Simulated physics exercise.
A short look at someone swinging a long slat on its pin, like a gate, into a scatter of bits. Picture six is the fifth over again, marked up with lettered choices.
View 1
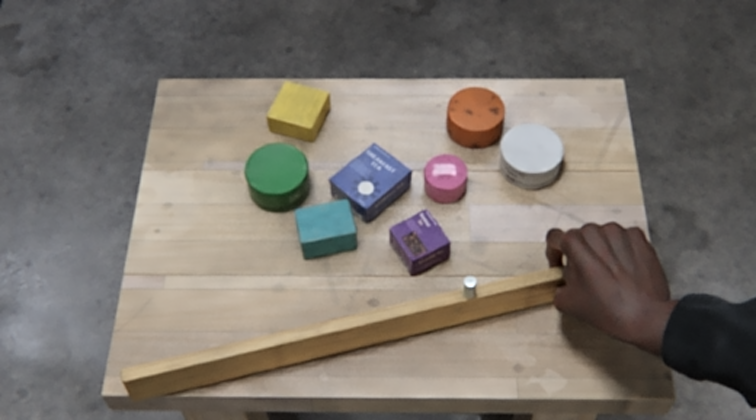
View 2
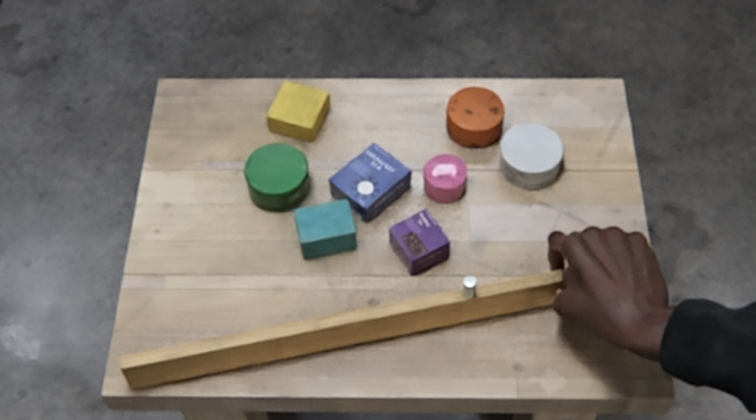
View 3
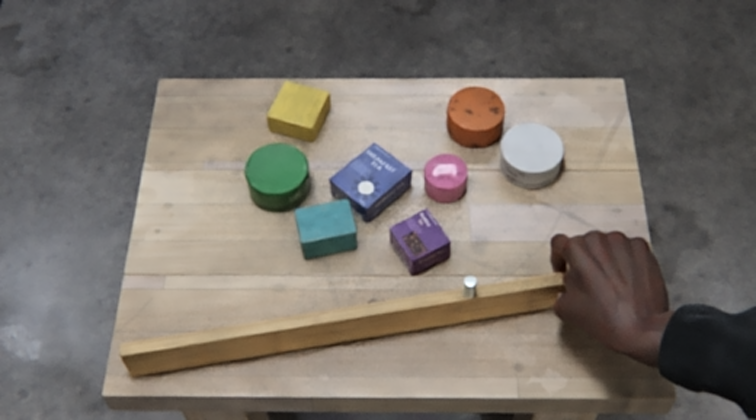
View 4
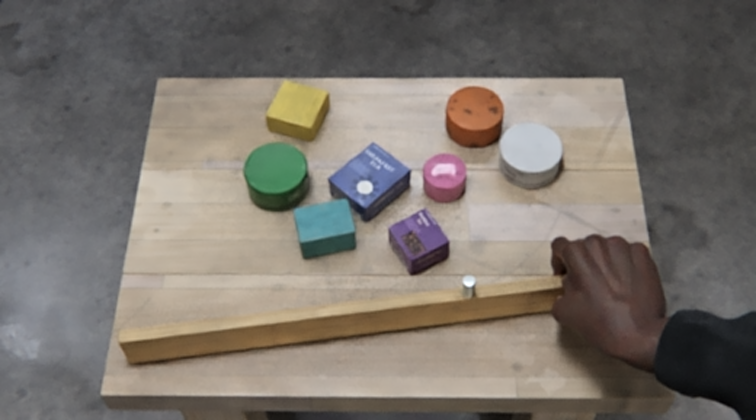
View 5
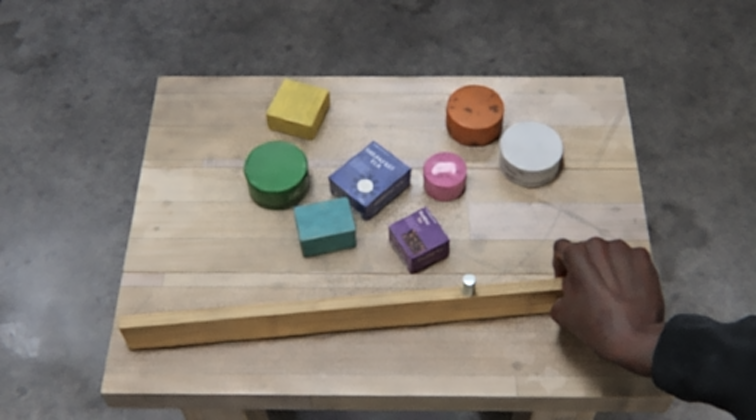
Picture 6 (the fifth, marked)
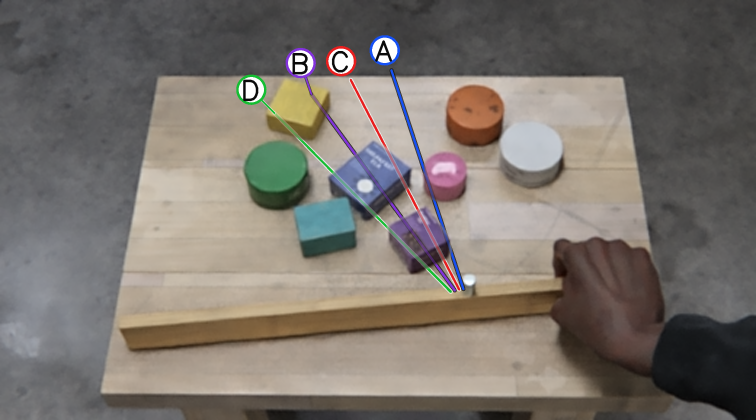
On a wooden workbench, a hand swings a long wooden slat slightly upward at its left end, below scattered colourful tubs and boxes.
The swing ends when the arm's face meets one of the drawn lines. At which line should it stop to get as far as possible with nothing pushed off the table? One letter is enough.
No farther than B.
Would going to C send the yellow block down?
Yes.
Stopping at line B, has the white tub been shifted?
No.
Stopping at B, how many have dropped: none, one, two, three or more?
The count is none.
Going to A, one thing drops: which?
It is the yellow block.
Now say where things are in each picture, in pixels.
In the first frame, white tub (531, 157); orange tin (475, 117); pink pot (445, 179).
In the second frame, arm (292, 328); turquoise block (326, 230).
In the third frame, arm (291, 322); purple packet (420, 242).
In the fourth frame, arm (289, 315); blue packet (370, 182).
In the fifth frame, arm (288, 307); orange tin (475, 115); pink pot (445, 177); turquoise block (326, 227).
On the marked copy, A at (425, 171); B at (378, 185); C at (401, 177); D at (357, 197).
With B. Early on, arm (301, 244); yellow block (298, 110); orange tin (475, 116).
Further on, arm (339, 192); yellow block (300, 103); green tub (308, 143).
At the end, arm (376, 167); yellow block (328, 74); orange tin (484, 107); nothing has fallen.
As for the rest, A drops the yellow block; C drops the yellow block; D is safe but short.
